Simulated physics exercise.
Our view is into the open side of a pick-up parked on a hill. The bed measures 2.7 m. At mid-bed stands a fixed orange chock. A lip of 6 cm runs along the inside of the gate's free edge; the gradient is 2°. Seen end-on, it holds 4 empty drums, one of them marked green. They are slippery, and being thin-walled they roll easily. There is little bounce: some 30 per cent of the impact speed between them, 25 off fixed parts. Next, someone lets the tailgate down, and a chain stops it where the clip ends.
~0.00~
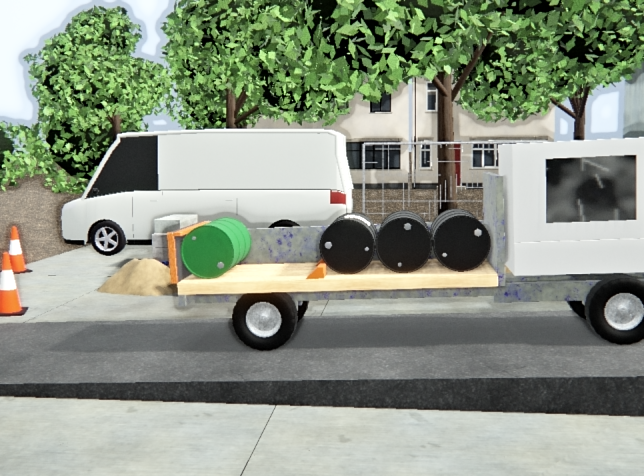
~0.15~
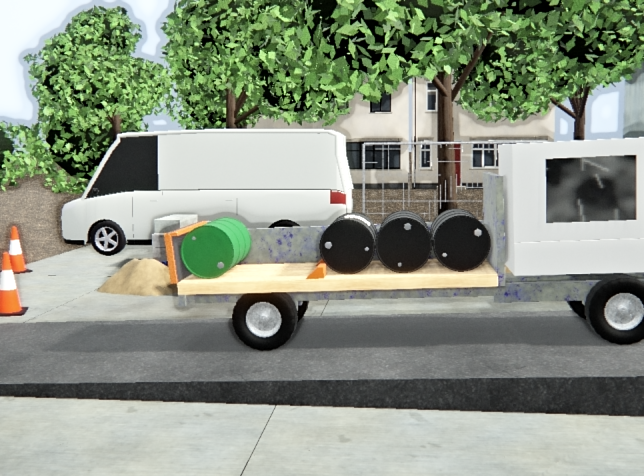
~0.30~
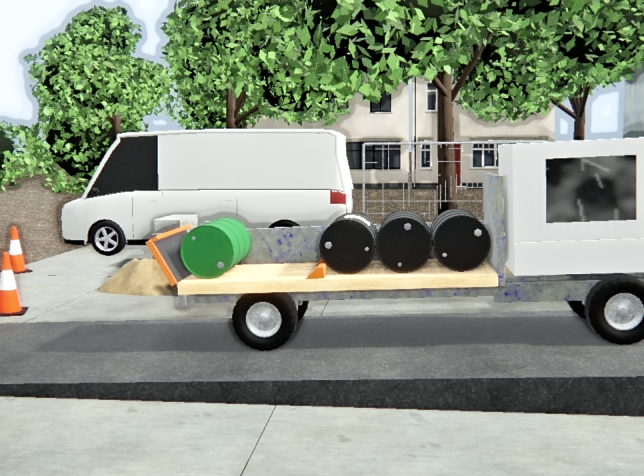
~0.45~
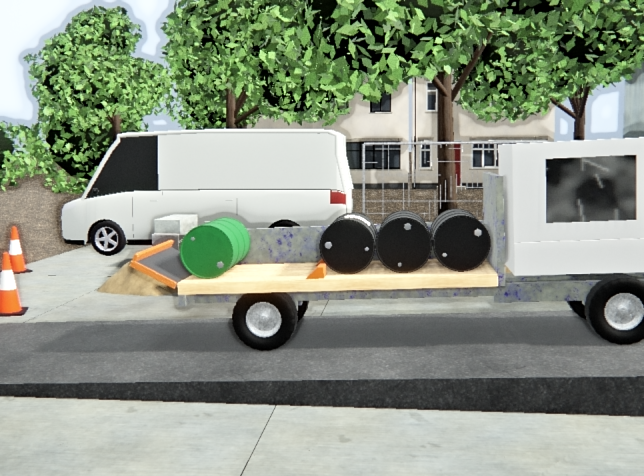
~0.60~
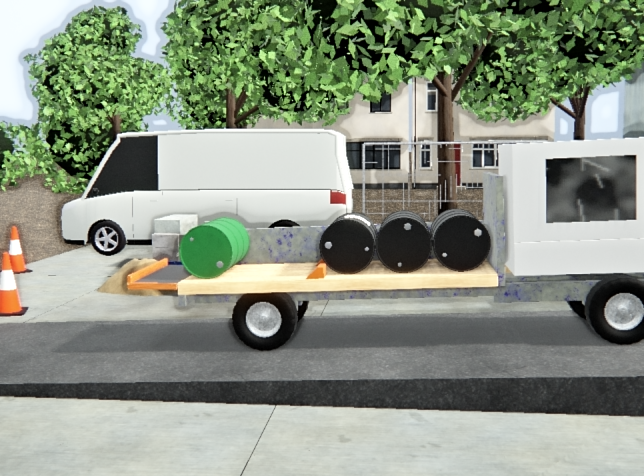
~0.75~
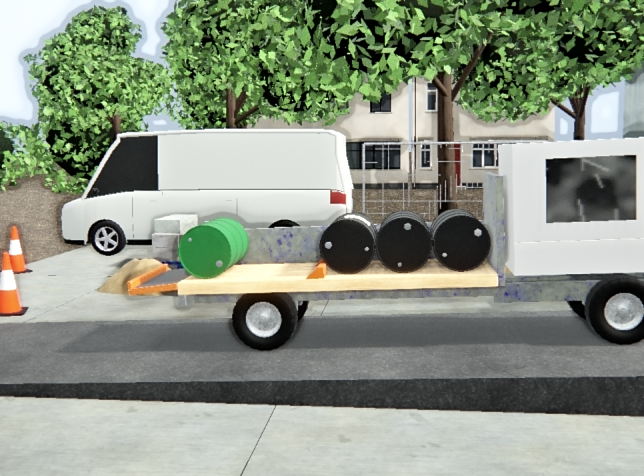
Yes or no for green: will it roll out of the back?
Green stays put.
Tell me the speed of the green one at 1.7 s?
Close to 0.2 m/s at that moment.
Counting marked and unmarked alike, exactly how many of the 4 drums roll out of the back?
Count of them: 0.
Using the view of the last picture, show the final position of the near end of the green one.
(151, 256), roughly.
Then, 1.7 s in, green is on the bed, 10 cm short of the hinge, rolling left; 0 of 4 are out.
Then, 2.9 s in, green is on the gate, 25 cm past the hinge, rolling left; 0 of 4 are out.
Then, 4.3 s in, green is on the gate, 25 cm past the hinge, rolling left; 0 of 4 are out.
In the end (5.9 s), green is on the gate, 25 cm past the hinge; 0 of 4 are out.
